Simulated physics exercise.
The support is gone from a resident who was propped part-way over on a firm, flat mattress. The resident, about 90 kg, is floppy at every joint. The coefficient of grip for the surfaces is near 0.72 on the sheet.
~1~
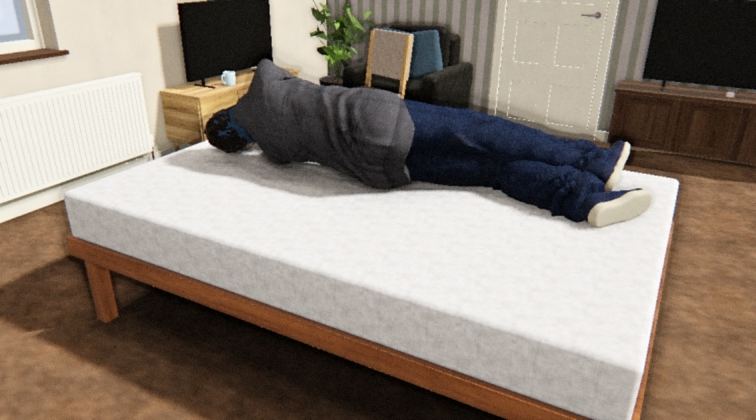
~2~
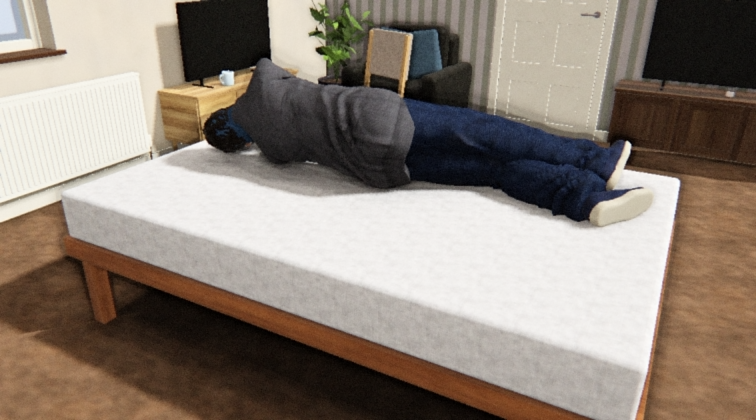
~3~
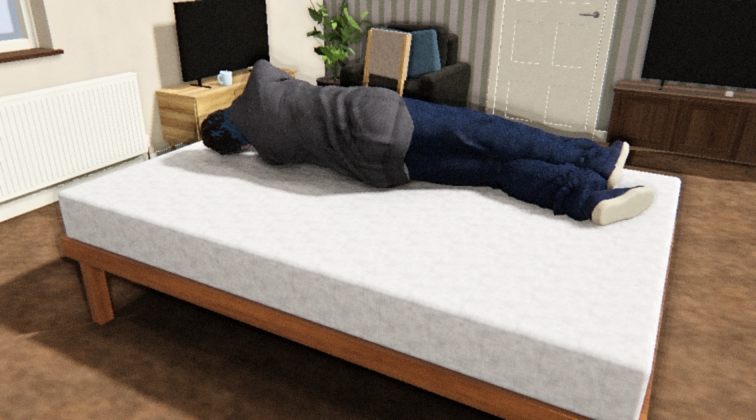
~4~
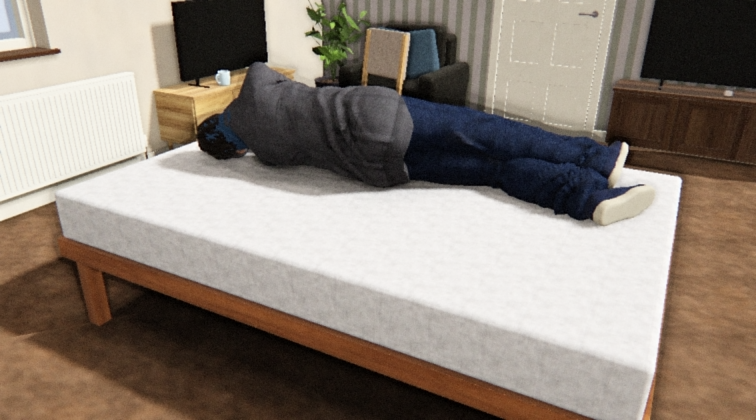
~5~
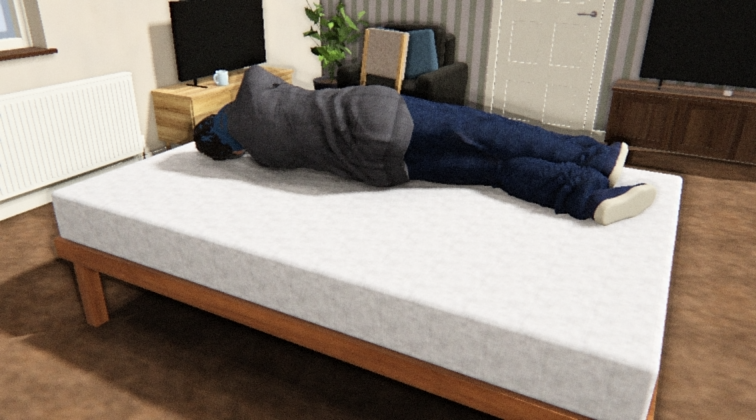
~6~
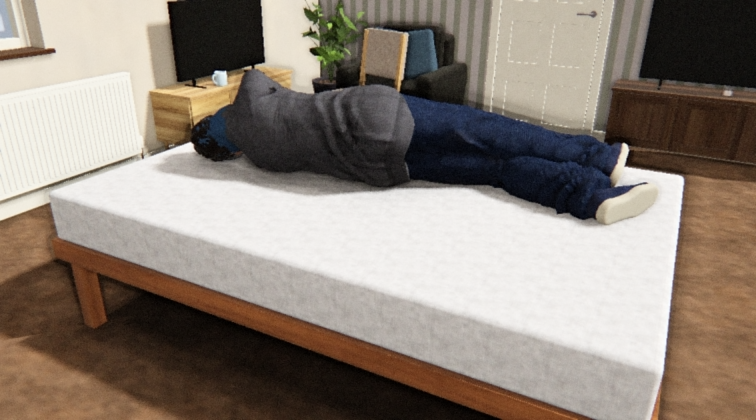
Person in grey top and dark blue trousers lying on their side on a bare white mattress, the upper body shifting slightly.
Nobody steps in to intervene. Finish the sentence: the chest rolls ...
... towards the back.
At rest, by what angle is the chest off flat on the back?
60°, roughly.
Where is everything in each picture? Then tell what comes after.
Chest (280, 118); 75° from supine, in the first frame.
Chest (279, 118); 75° from supine, in the second frame.
Chest (276, 120); 75° from supine, in the third frame.
Chest (273, 122); 75° from supine, in the fourth frame.
Chest (270, 125); 70° from supine, in the fifth frame.
Chest (269, 129); 65° from supine, in the sixth frame.
Then, 0.20 s after the last picture the chest is turned 60° from lying flat on the back, near (266, 132) in the last picture's view.
Then, 0.60 s after the last picture the chest is turned 60° from lying flat on the back, near (265, 134) in the last picture's view.
Then, 1.20 s after the last picture the chest is turned 60° from lying flat on the back, near (265, 135) in the last picture's view.
At rest, chest sinks back.
